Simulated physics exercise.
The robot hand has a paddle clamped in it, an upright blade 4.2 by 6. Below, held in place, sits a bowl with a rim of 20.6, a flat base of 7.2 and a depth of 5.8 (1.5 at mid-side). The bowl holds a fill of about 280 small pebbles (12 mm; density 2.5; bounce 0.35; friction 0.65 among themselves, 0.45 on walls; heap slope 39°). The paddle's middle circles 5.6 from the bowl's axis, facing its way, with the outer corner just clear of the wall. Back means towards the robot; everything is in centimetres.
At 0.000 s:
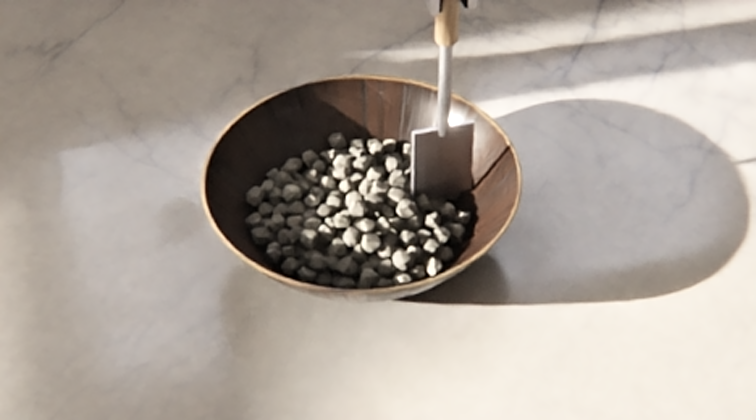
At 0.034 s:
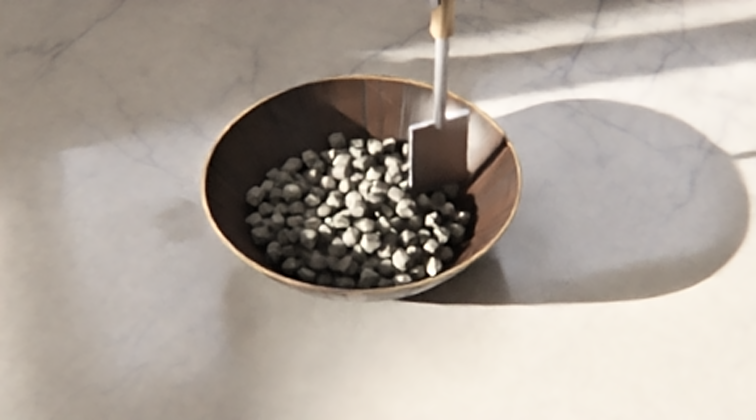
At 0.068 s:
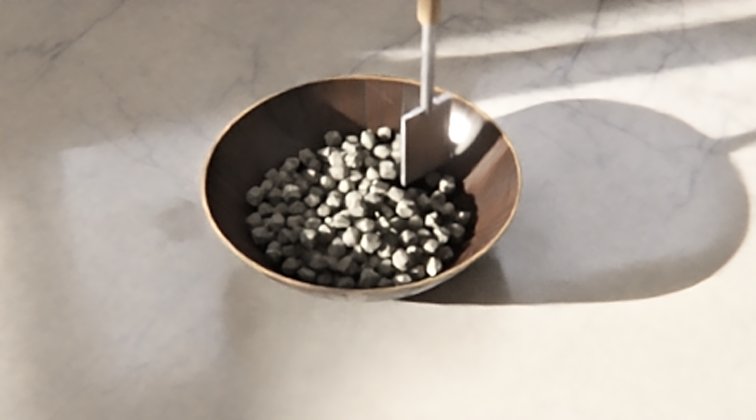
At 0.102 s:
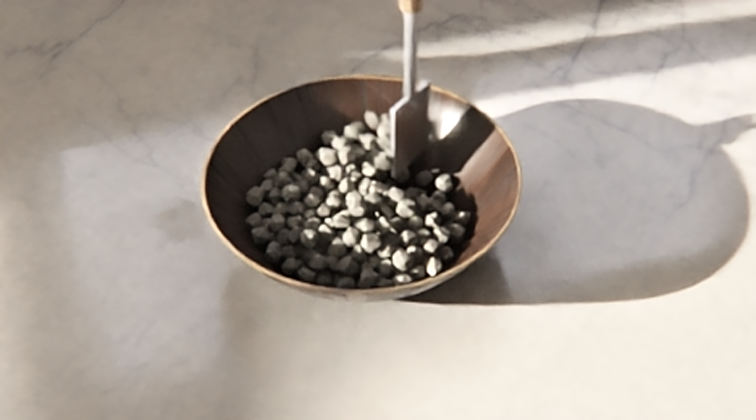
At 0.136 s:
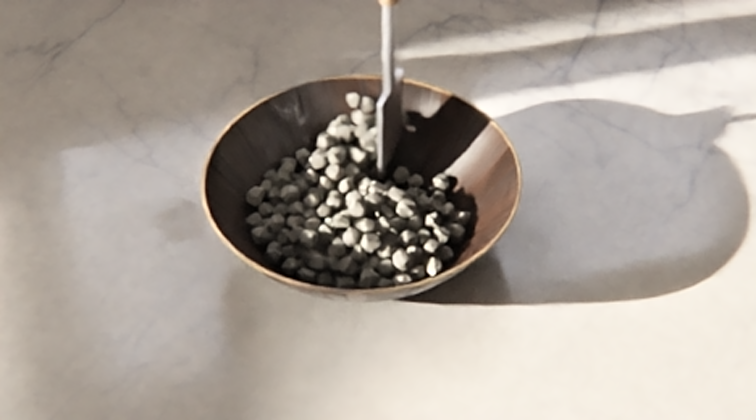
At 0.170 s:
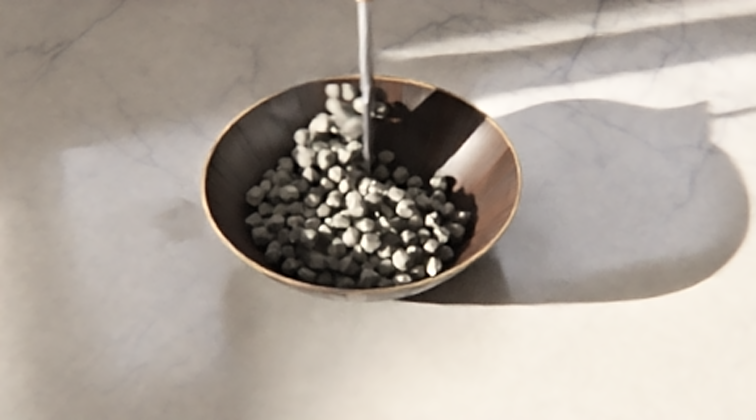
On a sunlit marble surface, a flat metal paddle sweeping leftward through grey pebbles in a brown bowl, heaping them towards the back.
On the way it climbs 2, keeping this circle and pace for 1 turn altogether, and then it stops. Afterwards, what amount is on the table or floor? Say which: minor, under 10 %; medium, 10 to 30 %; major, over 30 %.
That would be a minor share.
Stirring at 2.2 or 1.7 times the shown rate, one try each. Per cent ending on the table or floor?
15 % and 10 %.
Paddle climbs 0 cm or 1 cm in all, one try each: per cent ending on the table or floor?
That gives about 10 per cent and 5 per cent, in order.
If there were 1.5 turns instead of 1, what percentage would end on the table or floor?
Roughly 5 per cent would end up there.
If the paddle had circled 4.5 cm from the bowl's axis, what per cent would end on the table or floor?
It would come to about 0 per cent.
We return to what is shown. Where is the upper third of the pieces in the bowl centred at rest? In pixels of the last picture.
I'd put it at about (355, 221).
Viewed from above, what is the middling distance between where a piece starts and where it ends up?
1 cm.
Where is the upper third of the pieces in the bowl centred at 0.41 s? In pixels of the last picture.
The top third is centred near (319, 229) in the last picture.
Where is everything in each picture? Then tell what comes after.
In the first frame, paddle neck at (444, 109), 0° round; upper third of the load around (359, 208), from x 255 to 460, top at y 140; 283 in the bowl.
In the second frame, paddle neck at (441, 102), 7° round; upper third of the load around (359, 208), from x 255 to 460, top at y 140.
In the third frame, paddle neck at (428, 88), 22° round; upper third of the load around (358, 203), from x 255 to 460, top at y 135.
In the fourth frame, paddle neck at (411, 77), 38° round; upper third of the load around (358, 199), from x 255 to 460, top at y 120.
In the fifth frame, paddle neck at (390, 69), 54° round; upper third of the load around (353, 200), from x 255 to 460, top at y 100.
In the sixth frame, paddle neck at (367, 65), 70° round; upper third of the load around (344, 199), from x 255 to 460, top at y 90; 283 in the bowl.
After 0.41 s, 182° round, highest piece 6 above the table; 283 in the bowl.
After 0.65 s, 295° round, highest piece 7 above the table; 283 in the bowl.
After 0.97 s, 0° round, highest piece 5 above the table; 282 in the bowl, 1 on the table or floor.
After 1.67 s, 0° round, highest piece 5 above the table; 282 in the bowl, 1 on the table or floor.
At rest, 282 in the bowl, 1 on the table or floor. That is 0 % on the table or floor.
